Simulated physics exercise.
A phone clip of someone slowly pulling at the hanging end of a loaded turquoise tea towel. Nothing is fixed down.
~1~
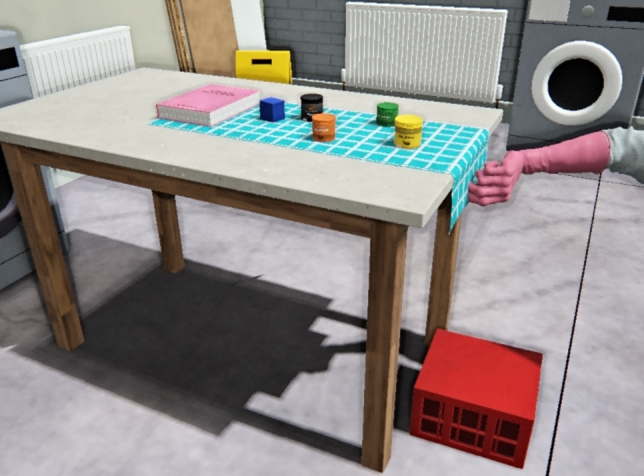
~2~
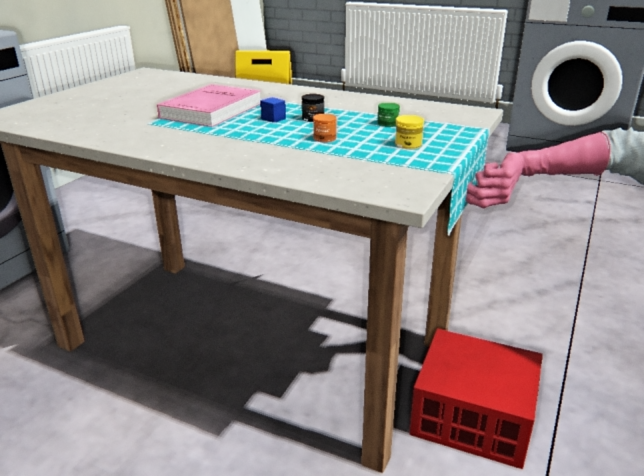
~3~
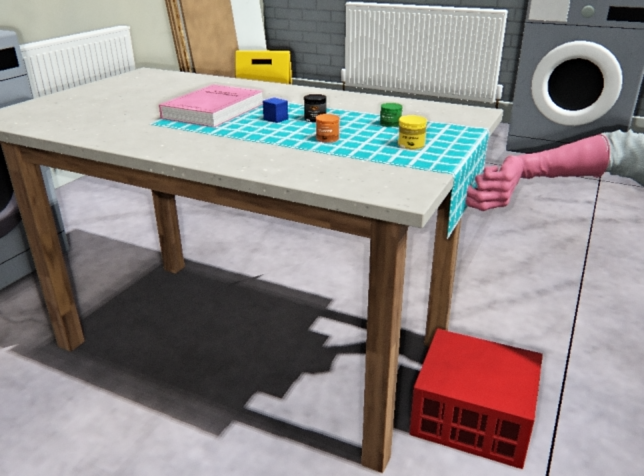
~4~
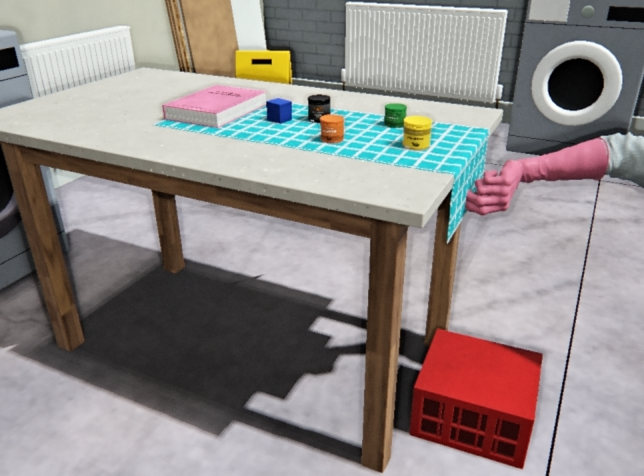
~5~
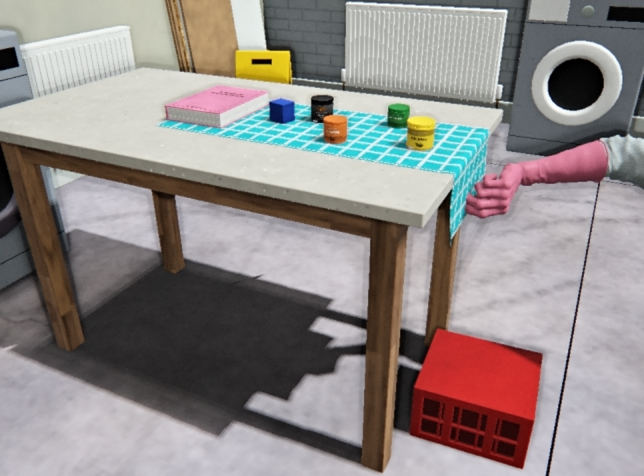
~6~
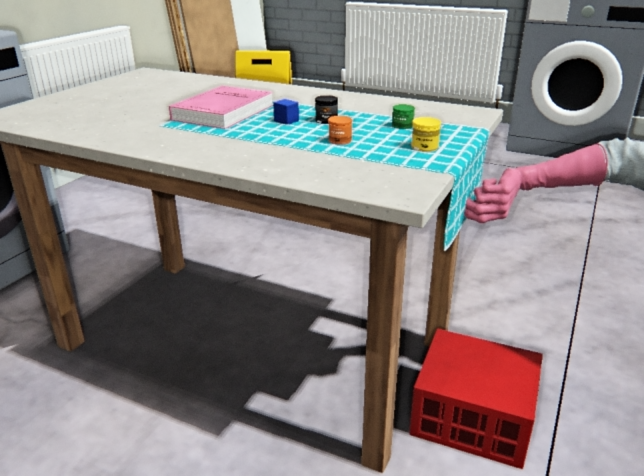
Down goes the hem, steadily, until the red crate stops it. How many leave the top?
The table loses four.
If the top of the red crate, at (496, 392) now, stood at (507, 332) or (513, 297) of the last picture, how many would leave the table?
Then 2 and 1.
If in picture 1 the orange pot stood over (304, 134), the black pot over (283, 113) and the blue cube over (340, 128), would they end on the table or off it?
The orange pot is carried off; the black pot stays on; the blue cube tumbles off.
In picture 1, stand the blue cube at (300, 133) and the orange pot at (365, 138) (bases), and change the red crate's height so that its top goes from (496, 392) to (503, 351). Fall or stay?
The blue cube keeps its place on top; the orange pot falls.
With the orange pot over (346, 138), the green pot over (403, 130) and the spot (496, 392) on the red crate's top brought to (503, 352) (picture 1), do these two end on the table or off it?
The orange pot goes over; the green pot drops off.
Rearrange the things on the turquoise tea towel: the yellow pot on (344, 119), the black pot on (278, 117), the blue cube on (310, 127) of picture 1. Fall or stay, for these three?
The yellow pot tumbles off; the black pot remains up; the blue cube tumbles off.
A little later, hem near (460, 276); yellow pot gone.
Next, hem near (455, 339); yellow pot, green pot and orange pot gone.
When it is over, hem on the crate; yellow pot, green pot, orange pot and black pot gone. The count of fallen things is four.
